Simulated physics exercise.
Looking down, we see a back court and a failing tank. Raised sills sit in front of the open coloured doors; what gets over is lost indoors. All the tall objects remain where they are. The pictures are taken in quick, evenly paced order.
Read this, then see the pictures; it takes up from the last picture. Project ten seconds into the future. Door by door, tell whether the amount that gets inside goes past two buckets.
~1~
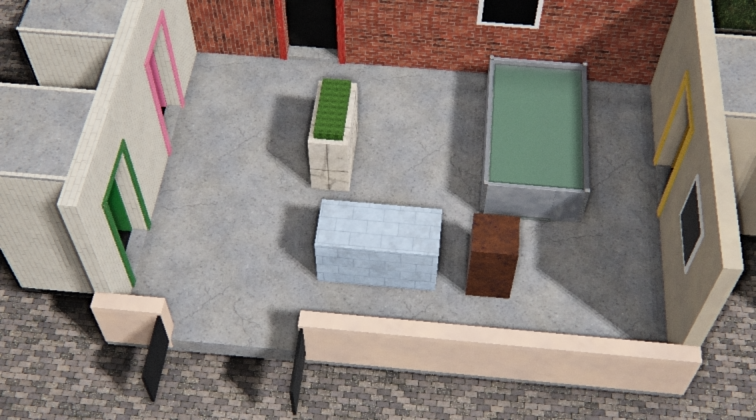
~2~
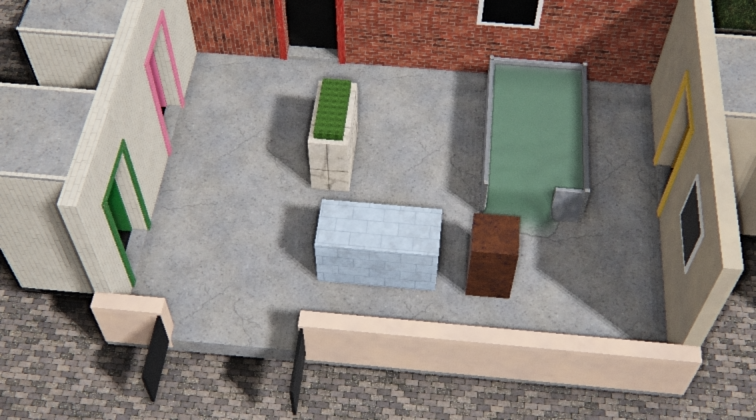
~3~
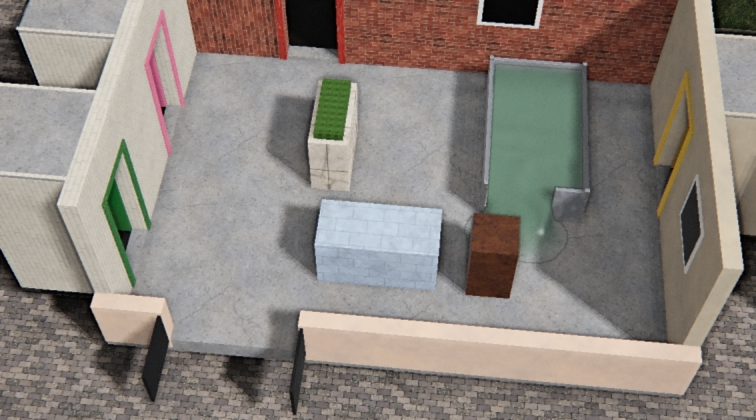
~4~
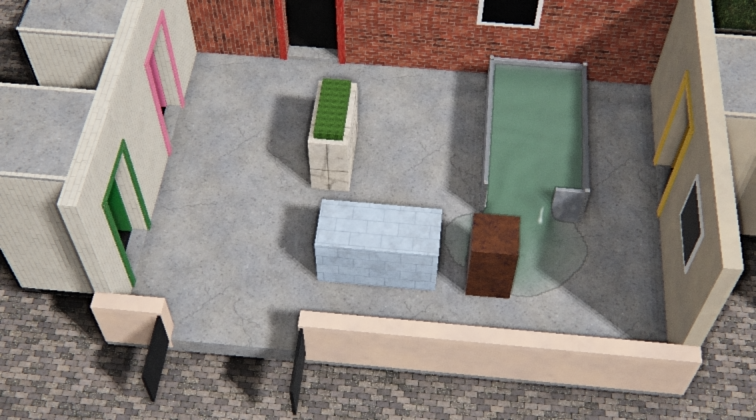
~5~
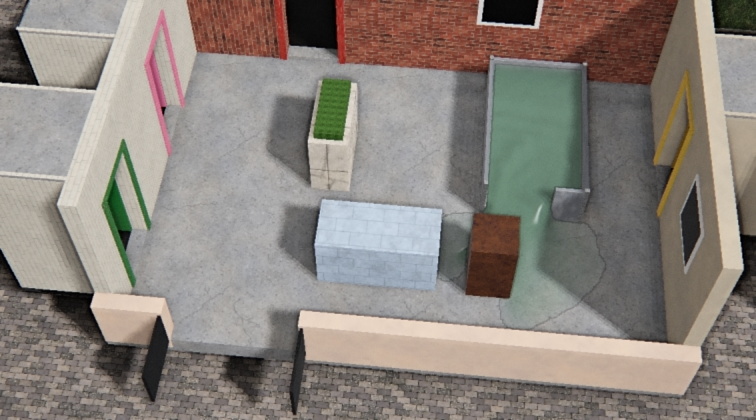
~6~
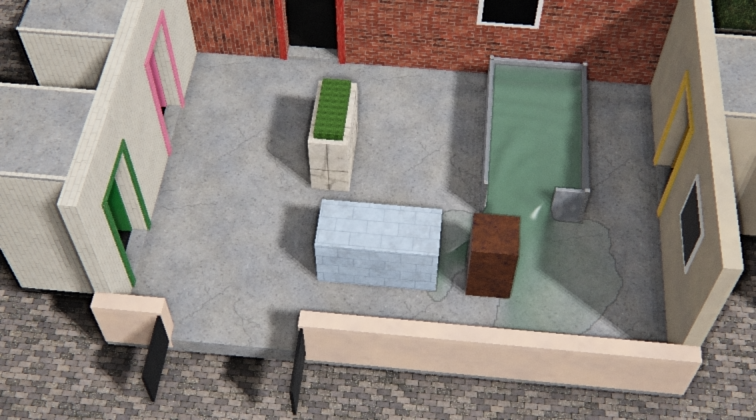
In order: The red door will most likely keep inside the limit; the yellow door will most likely go past the limit; the pink door will most likely keep inside the limit; the green door will most likely go past the limit.
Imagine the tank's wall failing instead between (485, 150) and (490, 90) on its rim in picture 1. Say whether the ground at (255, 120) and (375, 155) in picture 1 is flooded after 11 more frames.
Taking the two points in order, the first is waterlogged and the second is waterlogged.
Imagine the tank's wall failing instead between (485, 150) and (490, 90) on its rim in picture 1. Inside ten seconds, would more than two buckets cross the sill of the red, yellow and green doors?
Door by door: Red goes past the mark, yellow stops short, green goes past the mark.
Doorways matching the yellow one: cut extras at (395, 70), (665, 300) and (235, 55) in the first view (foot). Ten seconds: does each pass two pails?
In order, the new doors go: Overshoots, overshoots, undershoots.
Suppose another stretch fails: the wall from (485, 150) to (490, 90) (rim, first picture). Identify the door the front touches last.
My pick: The yellow door.
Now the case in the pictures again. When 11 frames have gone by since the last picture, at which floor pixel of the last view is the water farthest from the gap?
I'd say around (246, 216).
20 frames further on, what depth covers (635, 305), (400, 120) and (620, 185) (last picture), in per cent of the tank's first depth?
In order: 30, 4, 4 %.
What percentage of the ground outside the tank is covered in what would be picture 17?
About 30 in a hundred.
A moment on, water covers 20 % of the floor; the red door not reached, the yellow door not reached, the pink door not reached, the green door not reached.
Next, water covers 30 % of the floor; the red door not reached, the yellow door not reached, the pink door not reached, the green door not reached.
Then, water covers 60 % of the floor; the red door not reached, the yellow door wet at the sill, nothing in, the pink door wet at the sill, nothing in, the green door not reached.
Later, water covers 85 % of the floor; the red door wet at the sill, nothing in, the yellow door under two buckets in, the pink door wet at the sill, nothing in, the green door over two buckets in.
In the end, water covers 95 % of the floor; the red door wet at the sill, nothing in, the yellow door over two buckets in, the pink door wet at the sill, nothing in, the green door far over two buckets in.
